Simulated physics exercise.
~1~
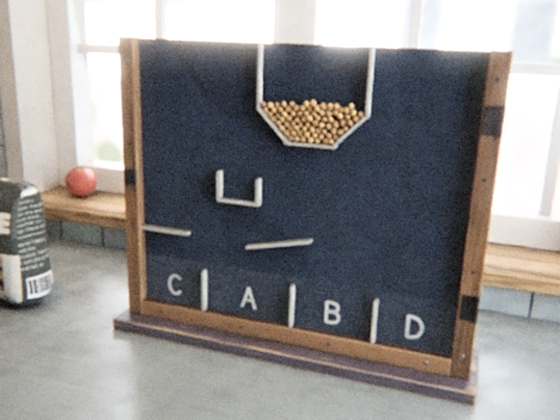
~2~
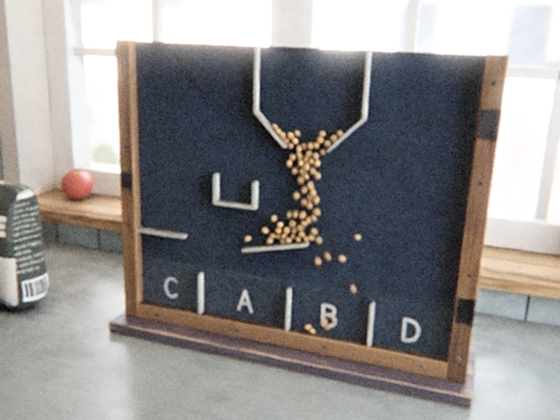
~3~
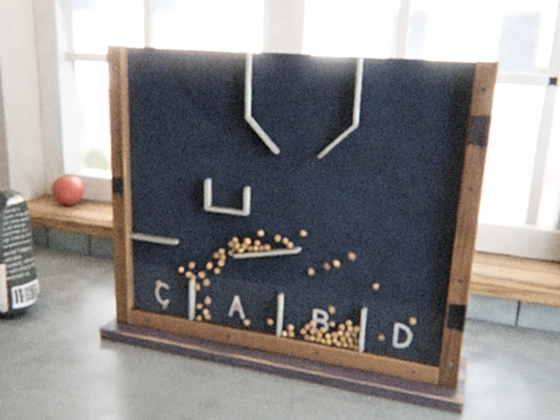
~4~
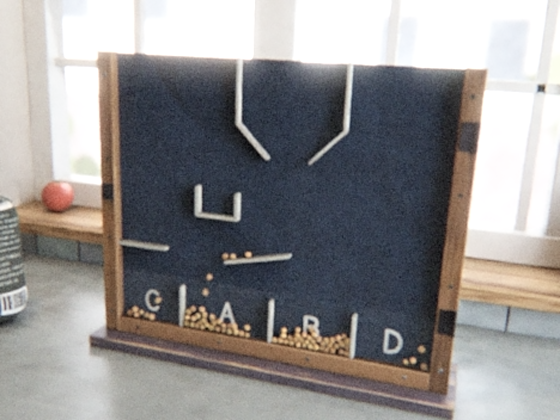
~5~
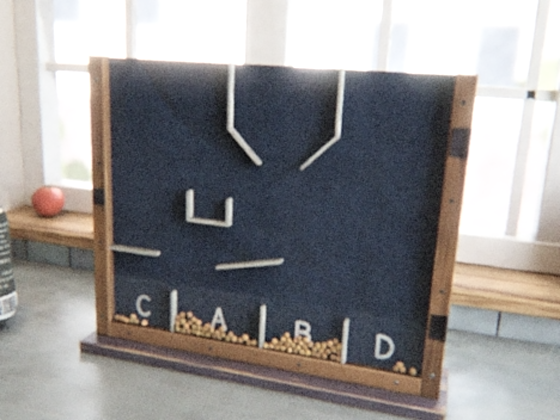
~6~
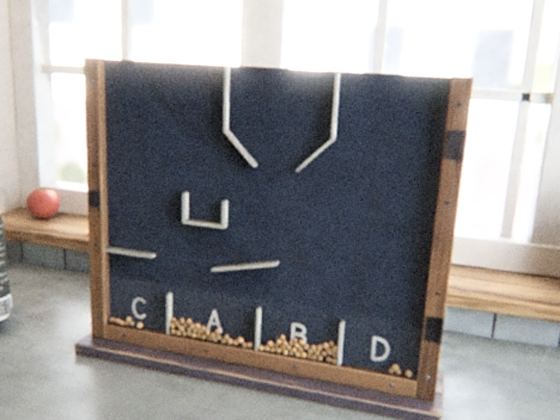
Tan beads pouring from a hopper over ledges on a dark upright board, settling mostly in bins A and B.
